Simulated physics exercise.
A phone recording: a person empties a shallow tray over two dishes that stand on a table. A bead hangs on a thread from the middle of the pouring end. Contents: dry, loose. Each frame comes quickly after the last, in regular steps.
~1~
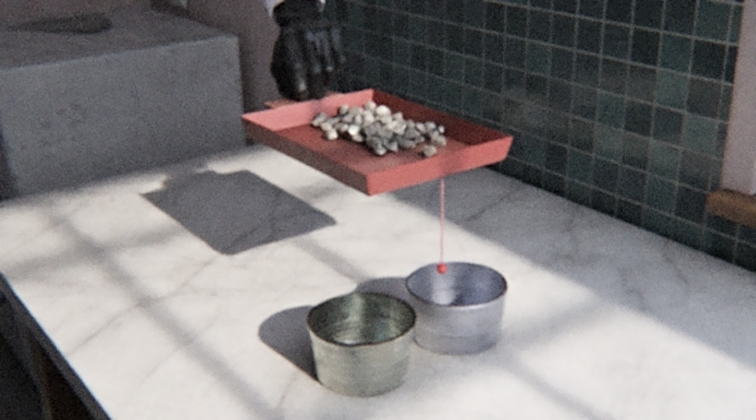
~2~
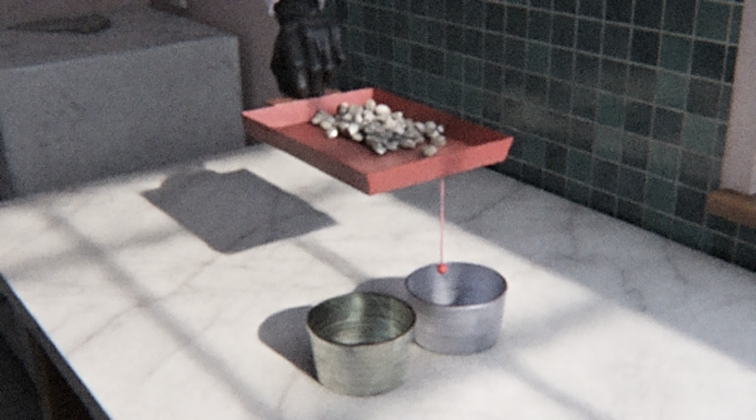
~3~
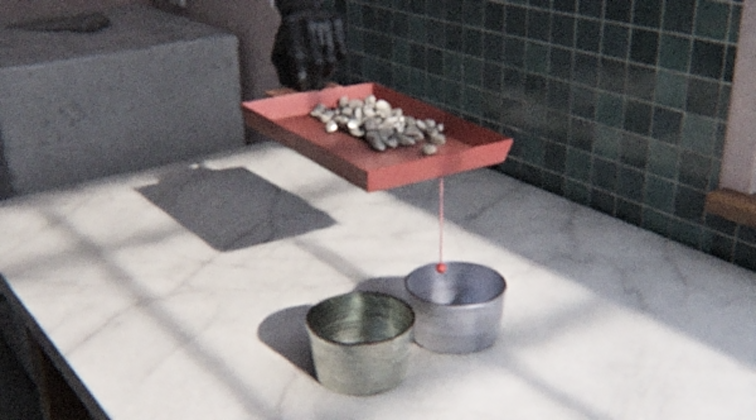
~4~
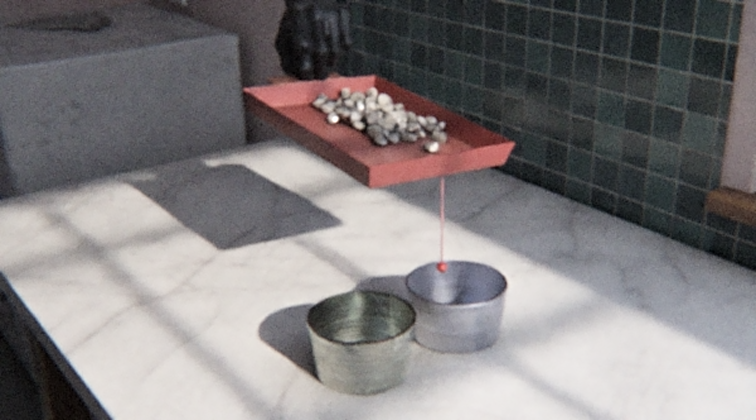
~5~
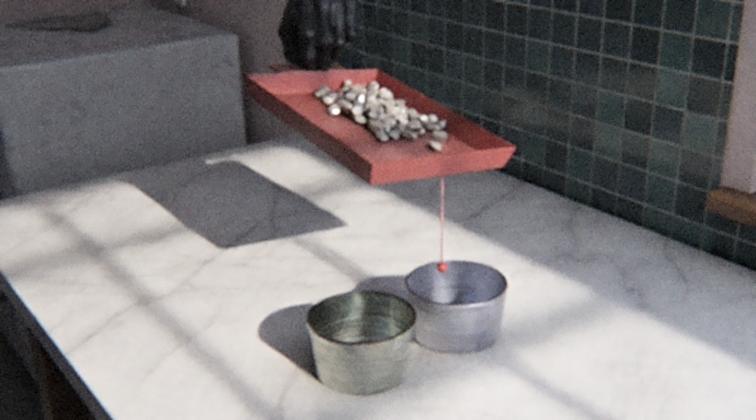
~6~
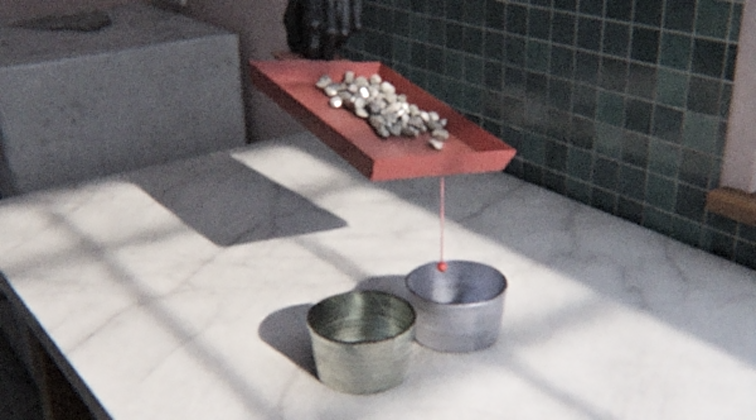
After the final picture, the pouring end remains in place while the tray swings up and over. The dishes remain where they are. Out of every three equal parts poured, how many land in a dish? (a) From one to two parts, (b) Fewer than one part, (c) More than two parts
Fewer than one part (b).
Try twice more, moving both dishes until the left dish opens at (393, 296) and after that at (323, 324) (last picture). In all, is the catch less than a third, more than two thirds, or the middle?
At the first spot I'd expect over two thirds, and at the second spot less than a third.
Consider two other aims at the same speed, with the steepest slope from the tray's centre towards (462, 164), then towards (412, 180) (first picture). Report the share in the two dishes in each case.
You'd see roughly 30 per cent the first time and 40 per cent the second.
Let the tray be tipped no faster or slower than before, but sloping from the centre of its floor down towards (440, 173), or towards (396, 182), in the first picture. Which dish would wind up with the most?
So, first the one on the right side, and second the one on the left side.
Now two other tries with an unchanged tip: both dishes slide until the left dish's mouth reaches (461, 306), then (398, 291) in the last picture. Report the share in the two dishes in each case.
First 30 per cent, second 90 per cent.
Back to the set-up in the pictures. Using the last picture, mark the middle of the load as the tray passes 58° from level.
I'd mark it close to (461, 129).
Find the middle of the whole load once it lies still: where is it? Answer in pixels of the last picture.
Near (525, 303), more or less.
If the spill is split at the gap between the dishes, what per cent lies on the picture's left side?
That comes to about 0 per cent of the pieces.
Soon after the last picture, tray tipped steeply; all on the tray.
A little later, tray tipped right over; about a third on the tray; a stray few in the right dish; about half outside both; a small part in the air.
Later still, tray tipped past a quarter turn; a small part in the right dish; nearly all outside both.
At rest, tray tipped past a quarter turn; none in the left dish; a small part in the right dish; nearly all outside both.
